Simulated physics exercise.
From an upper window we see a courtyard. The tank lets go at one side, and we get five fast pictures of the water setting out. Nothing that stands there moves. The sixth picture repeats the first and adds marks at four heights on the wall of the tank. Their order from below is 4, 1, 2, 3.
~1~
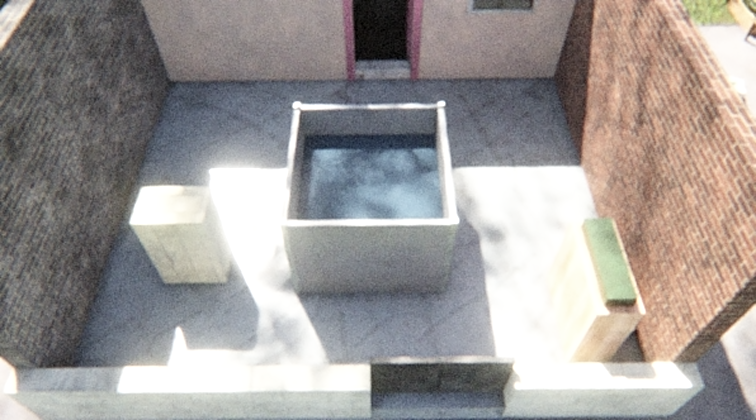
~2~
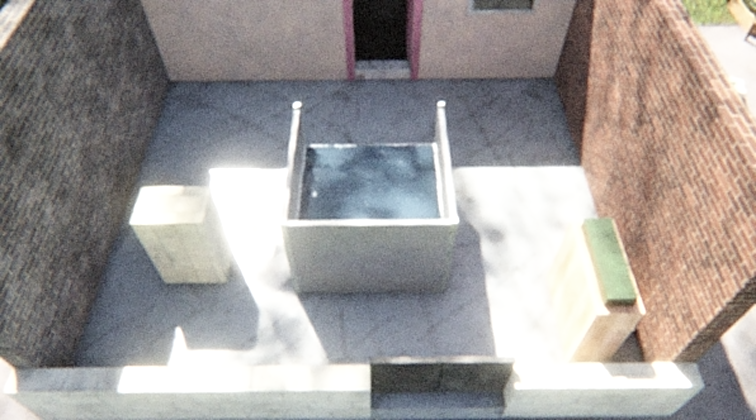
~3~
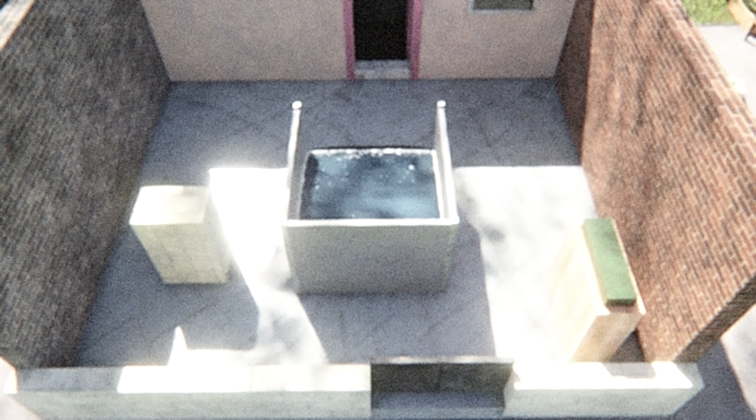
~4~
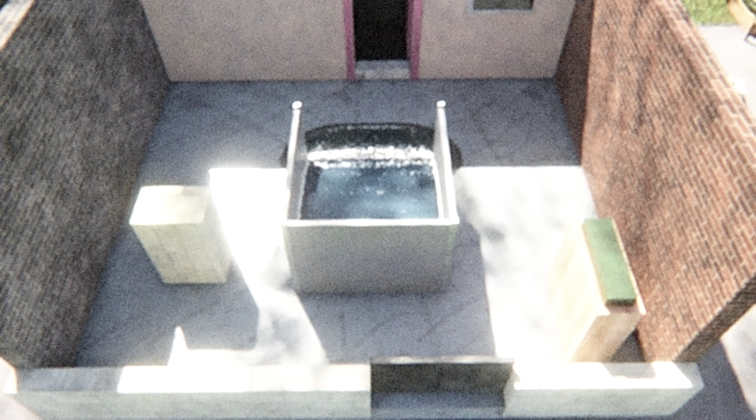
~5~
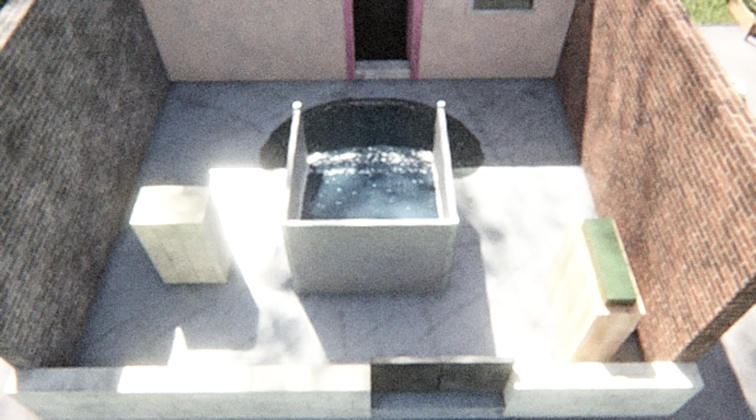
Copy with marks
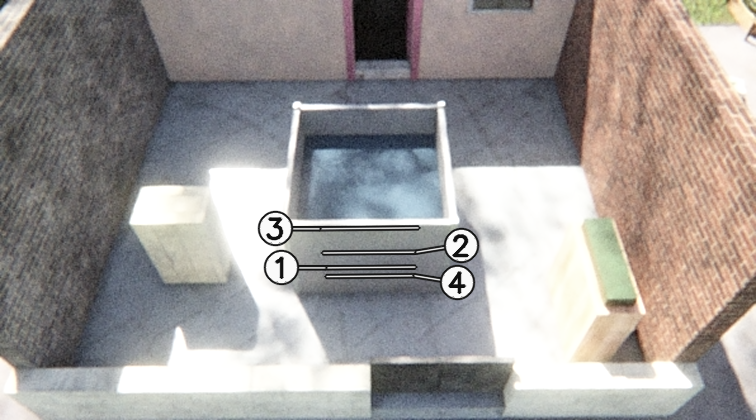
Water stands in an open grey tank in the middle of a paved courtyard, seen from above through an unmoving view, until the tank's far wall disappears. Around it are a pink-framed doorway behind, a pale block at left, a green-topped one at right, brick side walls and a low front wall. The water pours out backward, foaming, and a dark wet patch spreads behind the tank and to both sides.
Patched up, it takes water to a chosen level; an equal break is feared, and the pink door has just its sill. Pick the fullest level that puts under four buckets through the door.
It is 4.
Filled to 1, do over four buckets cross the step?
Yes, that goes wrong.
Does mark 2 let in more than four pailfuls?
Yes.
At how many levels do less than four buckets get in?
One of them.
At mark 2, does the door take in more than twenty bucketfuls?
Yes, it does.
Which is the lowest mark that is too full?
That is mark 1.
In white, 1 at (370, 267); 2 at (369, 252); 3 at (368, 228); 4 at (370, 276); from the bottom up 4, 1, 2, 3.
For mark 1, about 10 bucketfuls get in.
For mark 2, dozens of bucketfuls pour in.
For mark 3, dozens of bucketfuls pour in.
For mark 4, a bucket or two gets in.
